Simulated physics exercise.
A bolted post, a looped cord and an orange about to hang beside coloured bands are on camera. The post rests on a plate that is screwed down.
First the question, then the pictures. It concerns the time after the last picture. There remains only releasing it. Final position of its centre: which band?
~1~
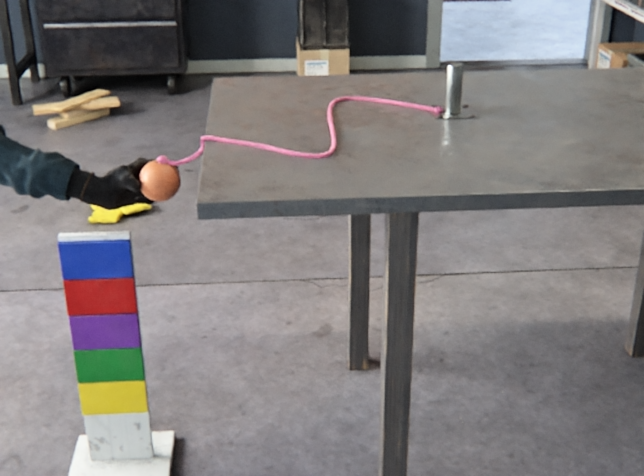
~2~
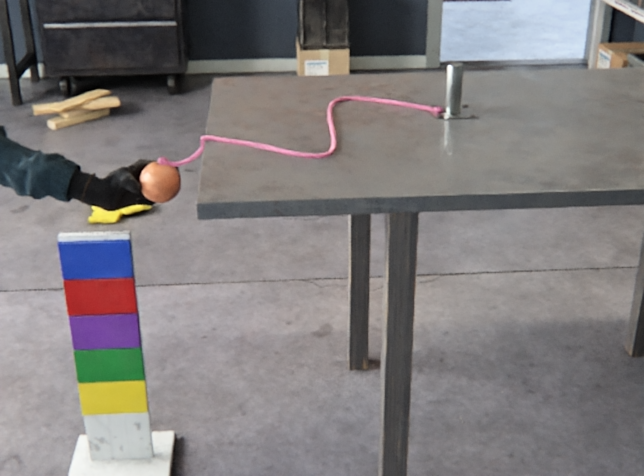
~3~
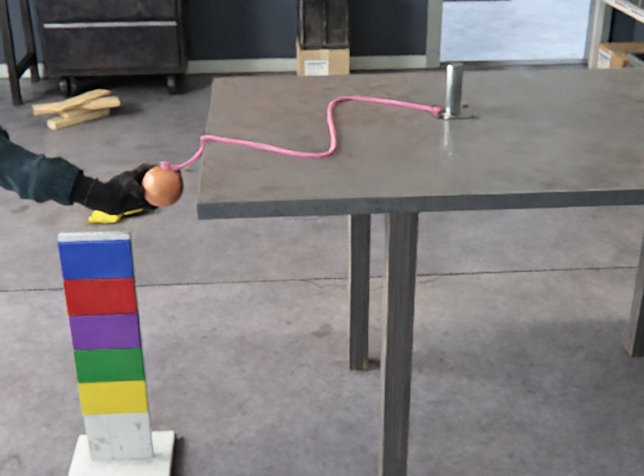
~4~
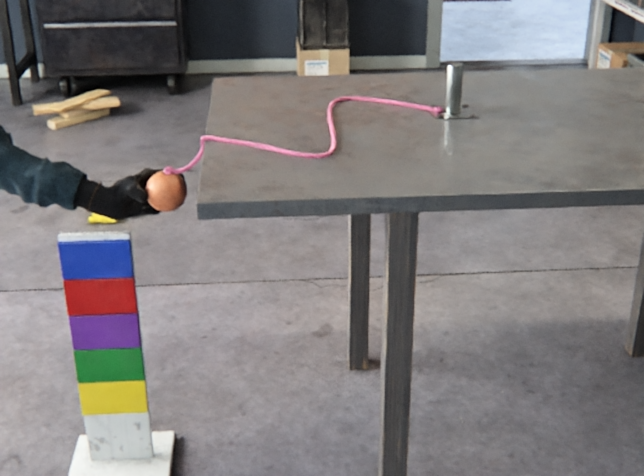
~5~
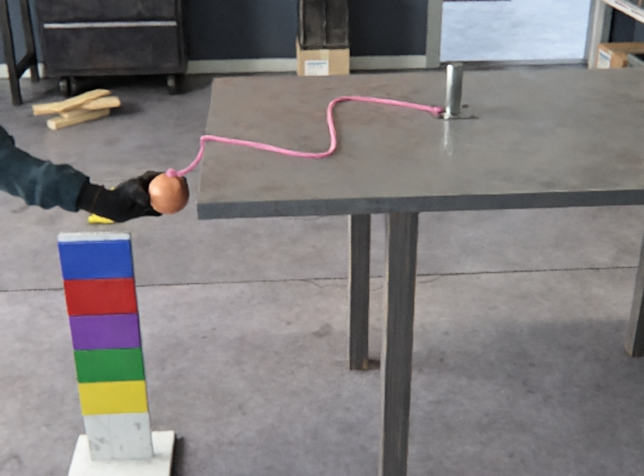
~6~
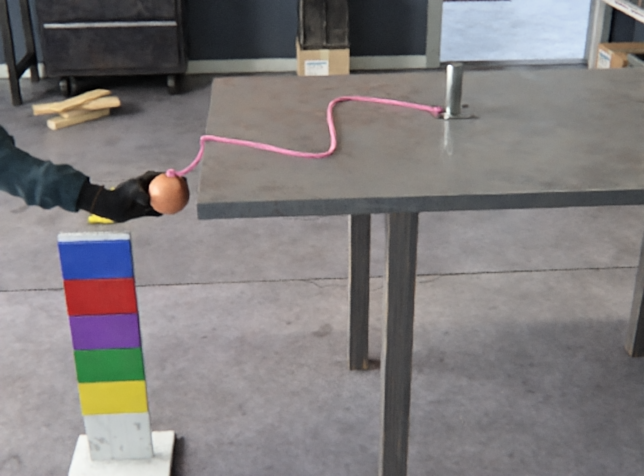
Band: Green.
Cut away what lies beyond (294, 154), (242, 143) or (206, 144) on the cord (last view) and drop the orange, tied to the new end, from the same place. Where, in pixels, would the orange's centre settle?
Try by try: (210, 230), (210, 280) and (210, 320).
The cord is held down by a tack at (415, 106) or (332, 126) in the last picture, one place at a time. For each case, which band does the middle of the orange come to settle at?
In order: Green; red.
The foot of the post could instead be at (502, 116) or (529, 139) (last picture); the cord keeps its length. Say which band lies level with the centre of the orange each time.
For the first it would be purple, for the second purple.
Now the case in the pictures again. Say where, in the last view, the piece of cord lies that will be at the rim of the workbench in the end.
Roughly (334, 138).
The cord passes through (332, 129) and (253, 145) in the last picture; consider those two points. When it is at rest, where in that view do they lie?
End positions: About (230, 124) and about (216, 245).
Early on, orange near (220, 313); level with purple.
Midway, orange near (210, 343); level with green.
Finally, orange near (224, 345); level with green. Its centre hangs level with the green band.
